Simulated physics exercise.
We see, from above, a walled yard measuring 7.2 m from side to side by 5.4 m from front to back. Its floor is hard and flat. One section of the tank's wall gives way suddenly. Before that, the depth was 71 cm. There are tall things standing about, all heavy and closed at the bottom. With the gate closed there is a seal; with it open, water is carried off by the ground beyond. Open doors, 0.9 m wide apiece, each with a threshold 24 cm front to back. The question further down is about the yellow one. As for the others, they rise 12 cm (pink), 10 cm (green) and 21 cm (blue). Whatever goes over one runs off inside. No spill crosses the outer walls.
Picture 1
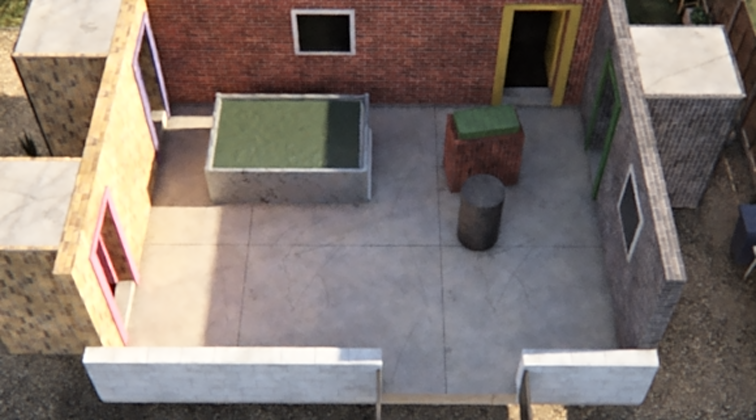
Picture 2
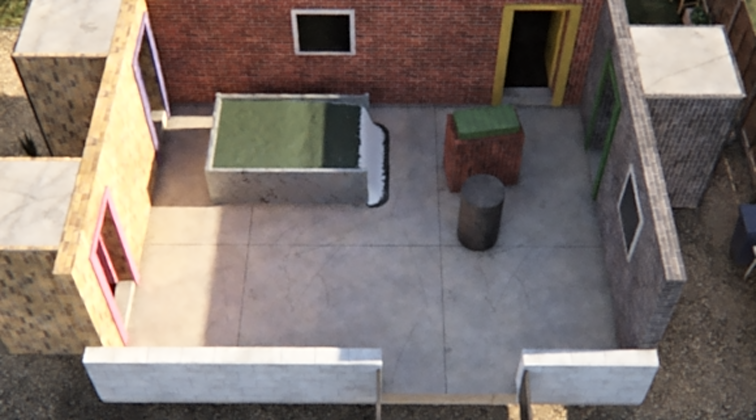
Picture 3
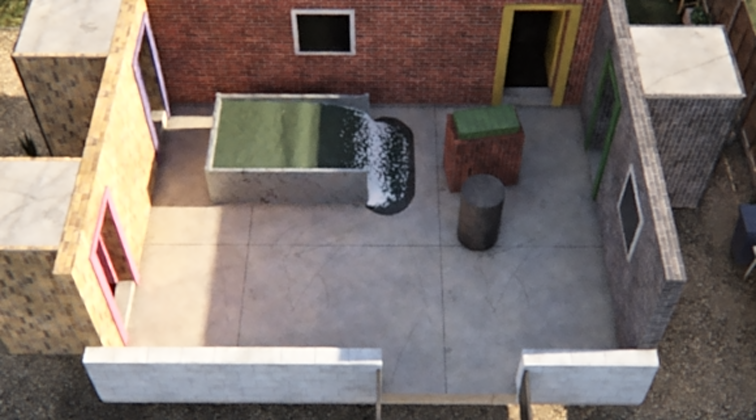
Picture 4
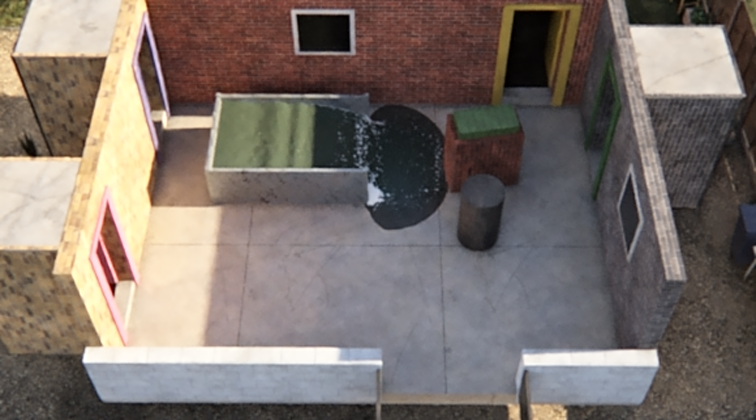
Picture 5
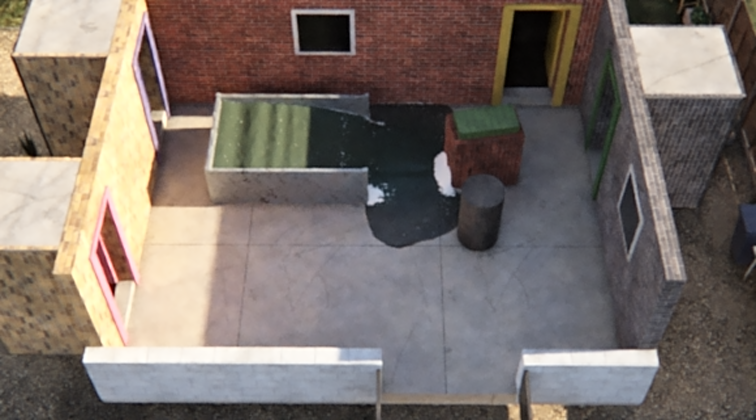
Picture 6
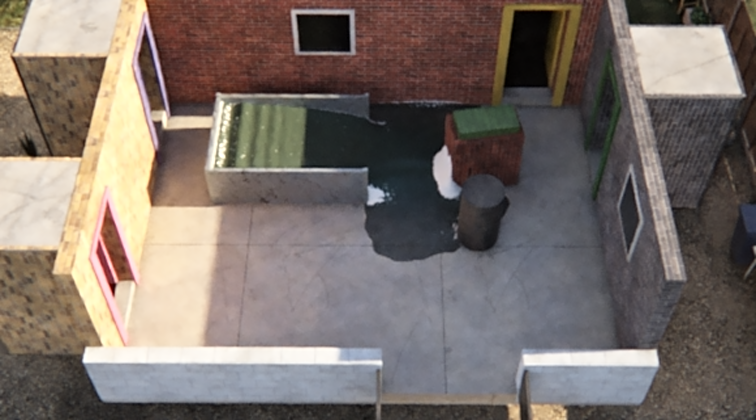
Dark water bursts from the tank's right side and spreads across the floor around the brick block.
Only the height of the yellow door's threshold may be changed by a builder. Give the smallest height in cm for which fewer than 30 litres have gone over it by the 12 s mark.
About 21 cm.
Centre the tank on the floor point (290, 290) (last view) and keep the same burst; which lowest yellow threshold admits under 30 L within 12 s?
Roughly 16 cm is needed.
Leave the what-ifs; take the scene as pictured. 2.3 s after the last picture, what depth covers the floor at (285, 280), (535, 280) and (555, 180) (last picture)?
0, 1 and 12 cm, respectively.
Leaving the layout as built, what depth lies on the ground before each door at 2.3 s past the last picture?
Depths in cm: Yellow 23, pink 0, green 18, blue 0.
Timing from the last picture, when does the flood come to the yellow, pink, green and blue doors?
Door yellow: 0.3 seconds; door pink: 5.0 seconds; door green: 0.6 seconds; door blue: 5.0 seconds.
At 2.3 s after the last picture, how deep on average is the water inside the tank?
I'd put it at some 18 centimetres on average.
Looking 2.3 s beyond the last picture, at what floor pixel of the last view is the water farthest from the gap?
At about (614, 379).
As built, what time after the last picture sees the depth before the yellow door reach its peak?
It peaks around 1.8 s.
Then, 0.7 s after the last picture water covers 25 % of the floor, deepest (46 cm) near (440, 174); 18 cm at the yellow door, 0 litres in over its 18 cm threshold.
Then, 2.3 s after the last picture water covers 55 % of the floor, deepest (37 cm) near (574, 127); 23 cm at the yellow door, 18 litres in over its 18 cm threshold.
Then, 11.3 s after the last picture water covers 95 % of the floor, deepest (12 cm) near (170, 110); 4 cm at the yellow door, 50 litres in over its 18 cm threshold.
At the yellow door as built, the water peaked near 26 cm, 1.9 s after the last picture.
Run again over the same 12 s with other heights there, 50 litres in over 18 cm, 15 litres over 24.5 cm. The limit of 30 litres is kept from about 21 cm up.
